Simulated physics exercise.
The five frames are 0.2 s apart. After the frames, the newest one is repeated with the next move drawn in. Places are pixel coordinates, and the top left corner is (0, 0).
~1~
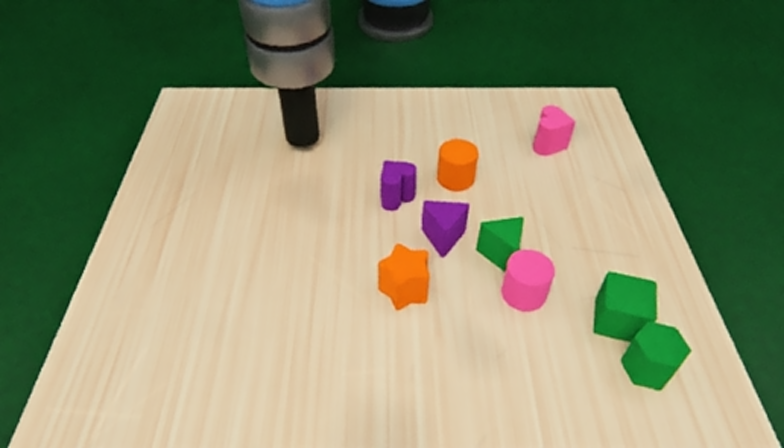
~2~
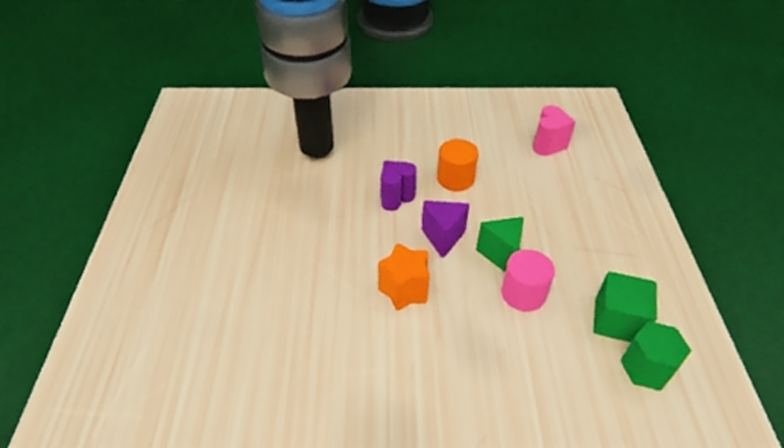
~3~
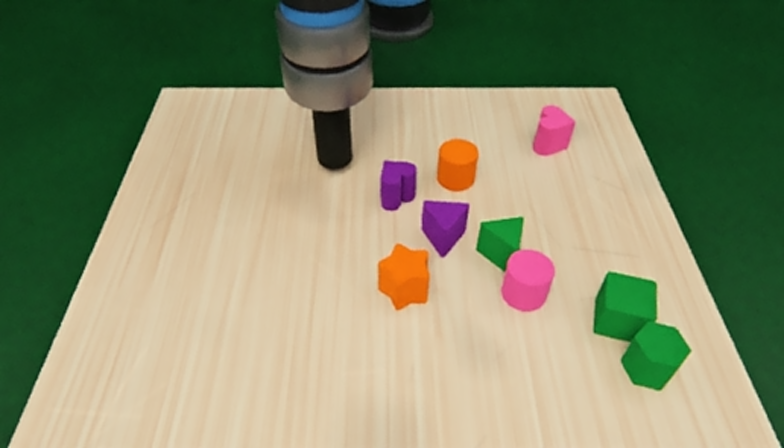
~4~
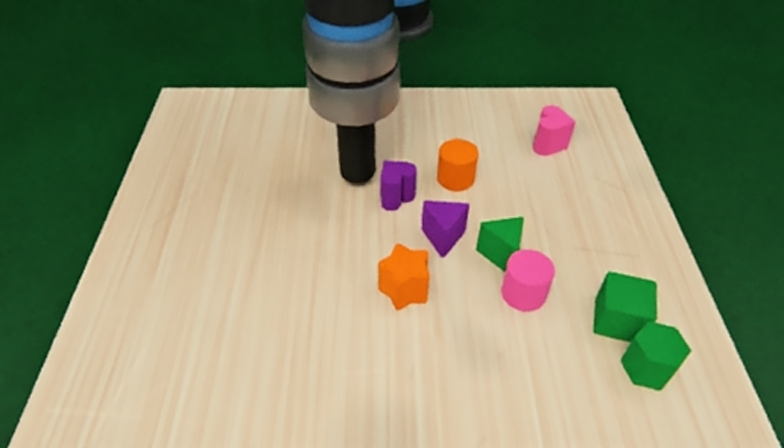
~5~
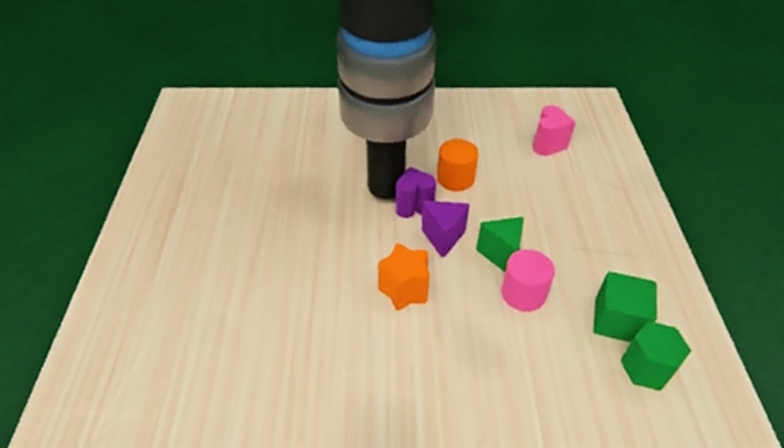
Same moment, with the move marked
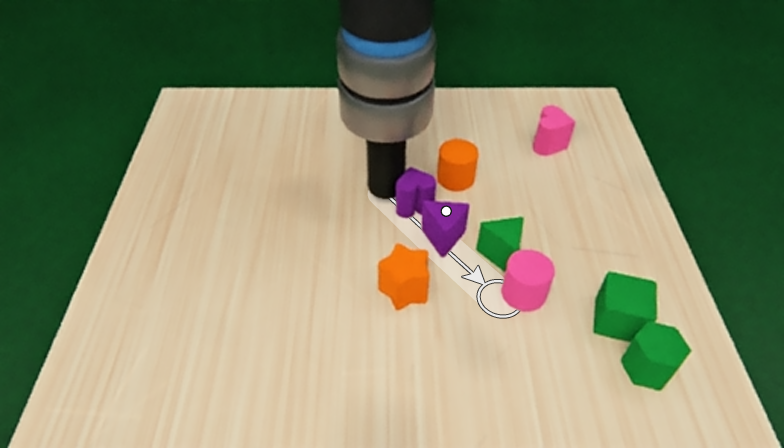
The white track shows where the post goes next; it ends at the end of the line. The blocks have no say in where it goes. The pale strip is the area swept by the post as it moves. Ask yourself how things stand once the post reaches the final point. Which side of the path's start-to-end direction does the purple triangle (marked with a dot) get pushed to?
Right-hand side.
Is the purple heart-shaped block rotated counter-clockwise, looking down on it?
Yes, I think so.
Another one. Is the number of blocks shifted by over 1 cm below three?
That would be a no.
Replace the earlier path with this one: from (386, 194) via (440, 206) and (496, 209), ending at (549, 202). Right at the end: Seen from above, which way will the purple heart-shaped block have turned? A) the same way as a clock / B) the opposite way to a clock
Letter A.
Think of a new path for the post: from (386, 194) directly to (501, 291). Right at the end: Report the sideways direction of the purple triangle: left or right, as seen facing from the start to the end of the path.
Its shift is rightward.
Drawn move, straight from (386, 194) to (500, 298); the dot is on the purple triangle.
The first path, step by step. One third of the way, post (421, 218); purple heart-shaped block (459, 200), turned 25° anticlockwise; purple triangle (459, 226).
Two thirds of the way, post (459, 253); purple heart-shaped block (474, 202), turned 60° anticlockwise; purple triangle (489, 255), turned 45° anticlockwise; pink cylinder (535, 269).
At the end, post (502, 291); purple heart-shaped block (474, 202), turned 60° anticlockwise; purple triangle (527, 303), turned 40° anticlockwise; green triangle still; pink cylinder (560, 279).
